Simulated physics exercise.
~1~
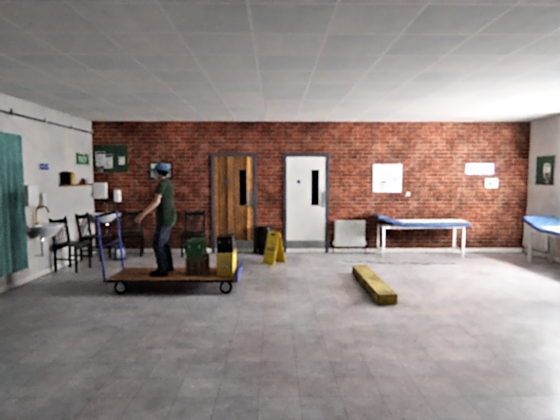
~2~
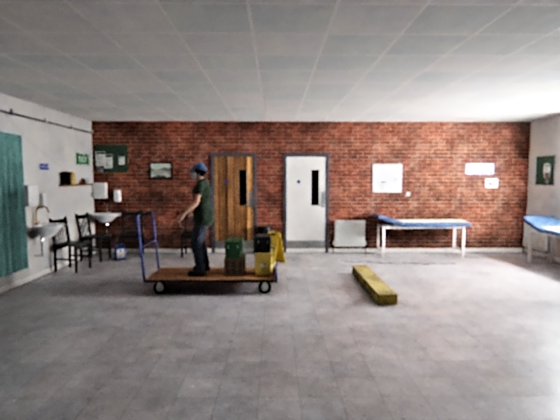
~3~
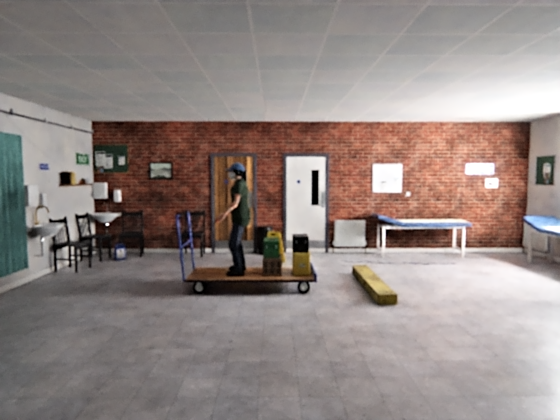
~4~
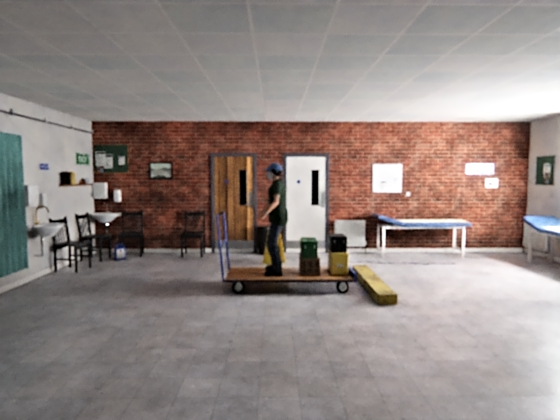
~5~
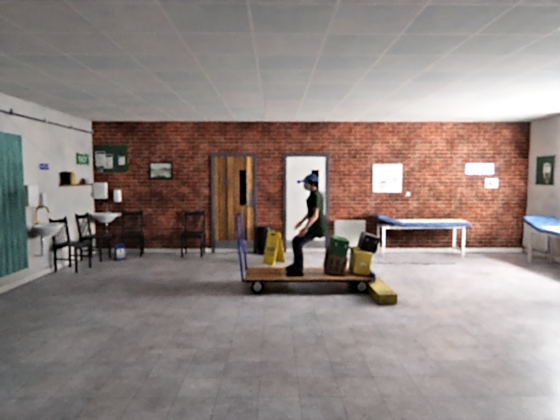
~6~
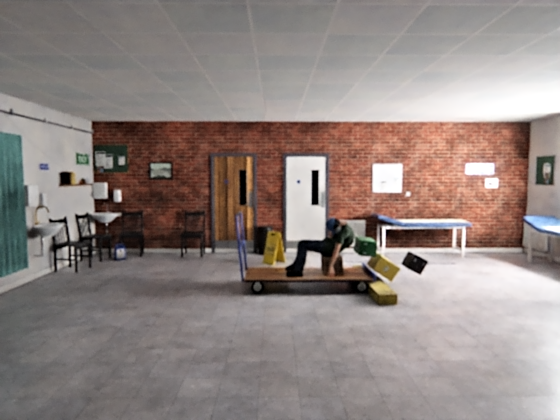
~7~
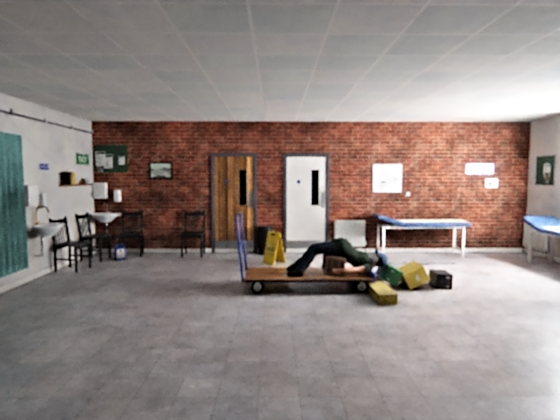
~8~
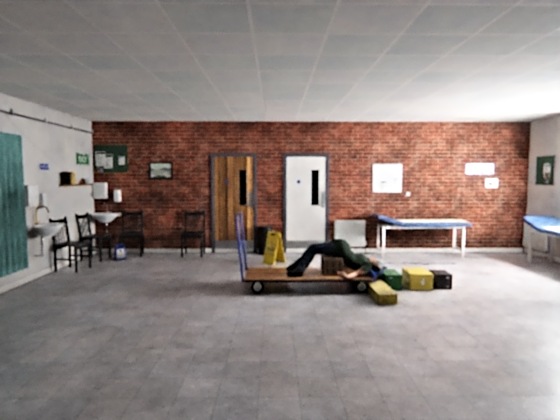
A trolley carrying a standing person and several boxes rolled right across a room and stopped abruptly at a low yellow kerb, tipping the black, green and yellow boxes off the front while the person toppled forward and ended up slumped over the deck's edge.
